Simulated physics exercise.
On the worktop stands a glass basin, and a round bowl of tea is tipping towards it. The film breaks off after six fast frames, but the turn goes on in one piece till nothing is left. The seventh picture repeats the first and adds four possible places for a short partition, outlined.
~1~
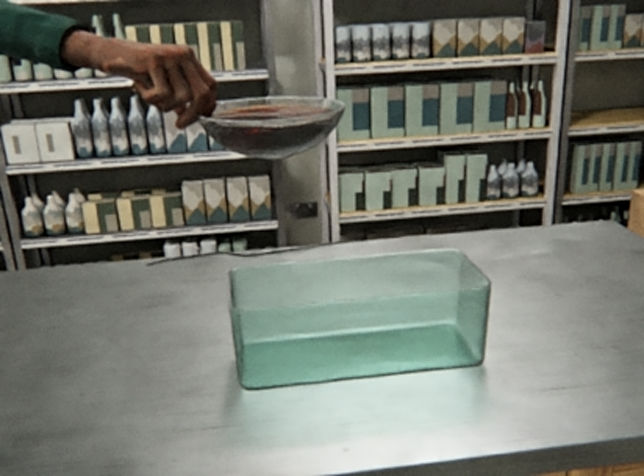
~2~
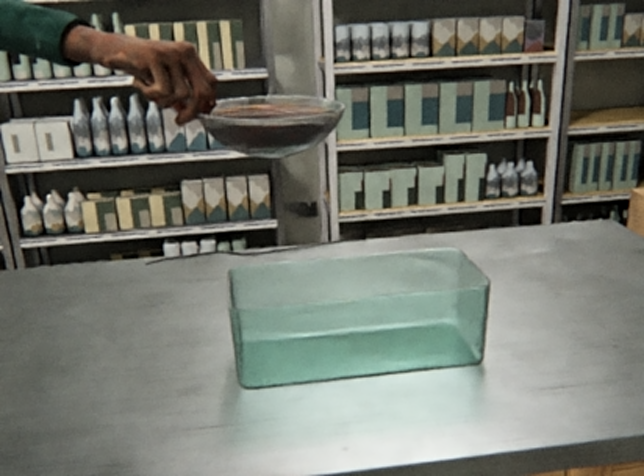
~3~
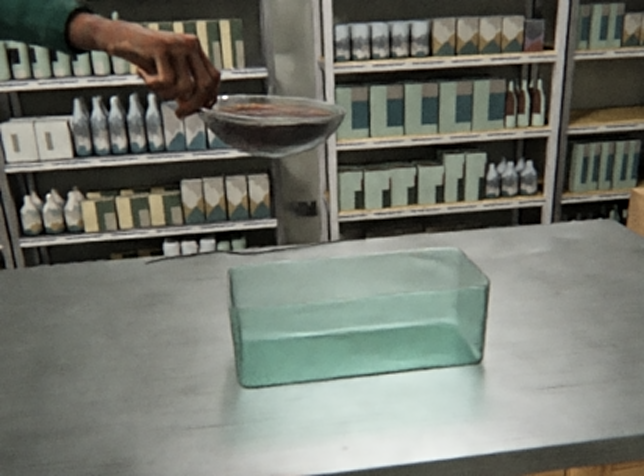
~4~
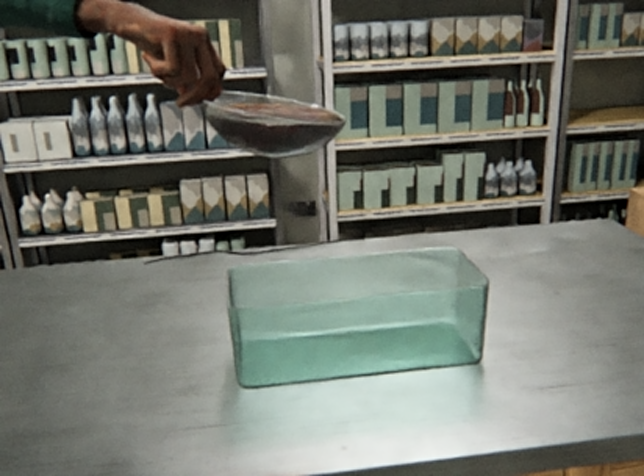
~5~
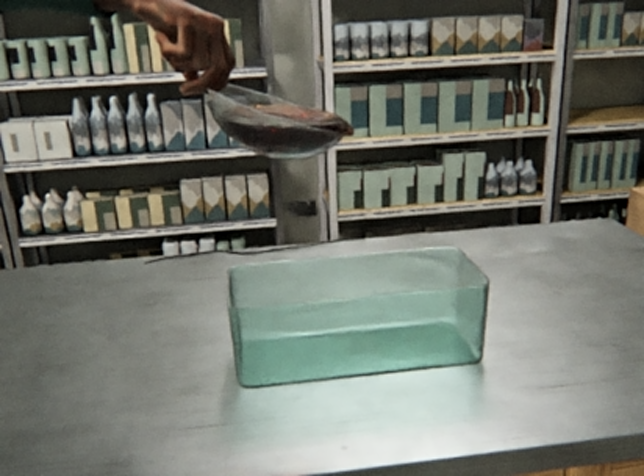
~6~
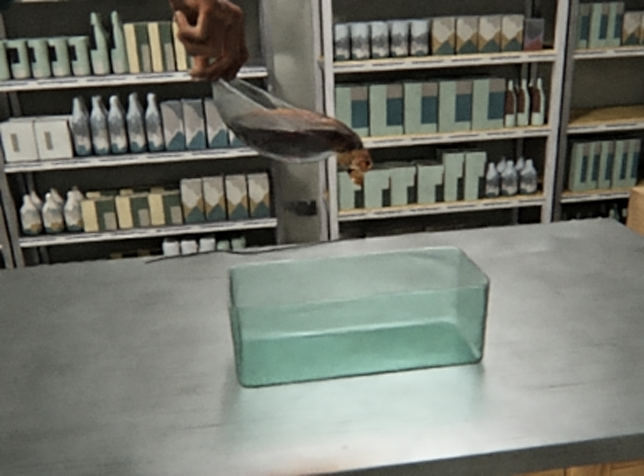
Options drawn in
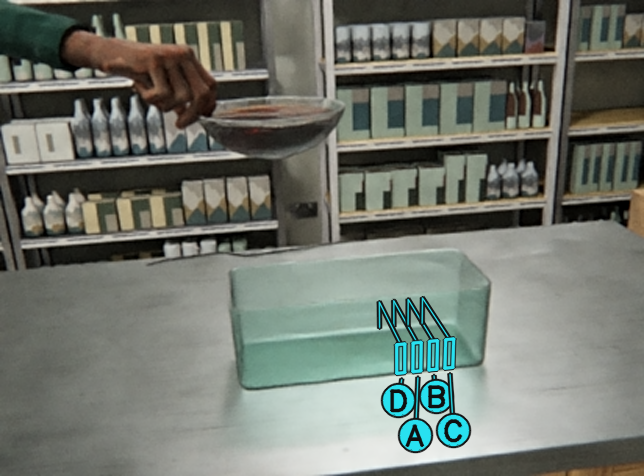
A hand tilts a round glass bowl until brown tea slips over its right lip.
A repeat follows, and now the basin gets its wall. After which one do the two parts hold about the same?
Best: A.
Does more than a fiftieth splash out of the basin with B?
Yes, it does.
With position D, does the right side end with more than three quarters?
No.
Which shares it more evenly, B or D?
It is D.
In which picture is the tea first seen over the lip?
In picture 5.
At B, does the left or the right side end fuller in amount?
More ends on the left.
On the marked copy, A at (417, 377); B at (434, 375); C at (450, 374); D at (401, 379).
With A, about 52 % ends left of the wall and 42 % right of it; 6 % is lost outside.
With B, about 73 % ends left of the wall and 19 % right of it; 7 % is lost outside.
With C, about 85 % ends left of the wall and 6 % right of it; 9 % is lost outside.
With D, about 31 % ends left of the wall and 64 % right of it; 6 % is lost outside.
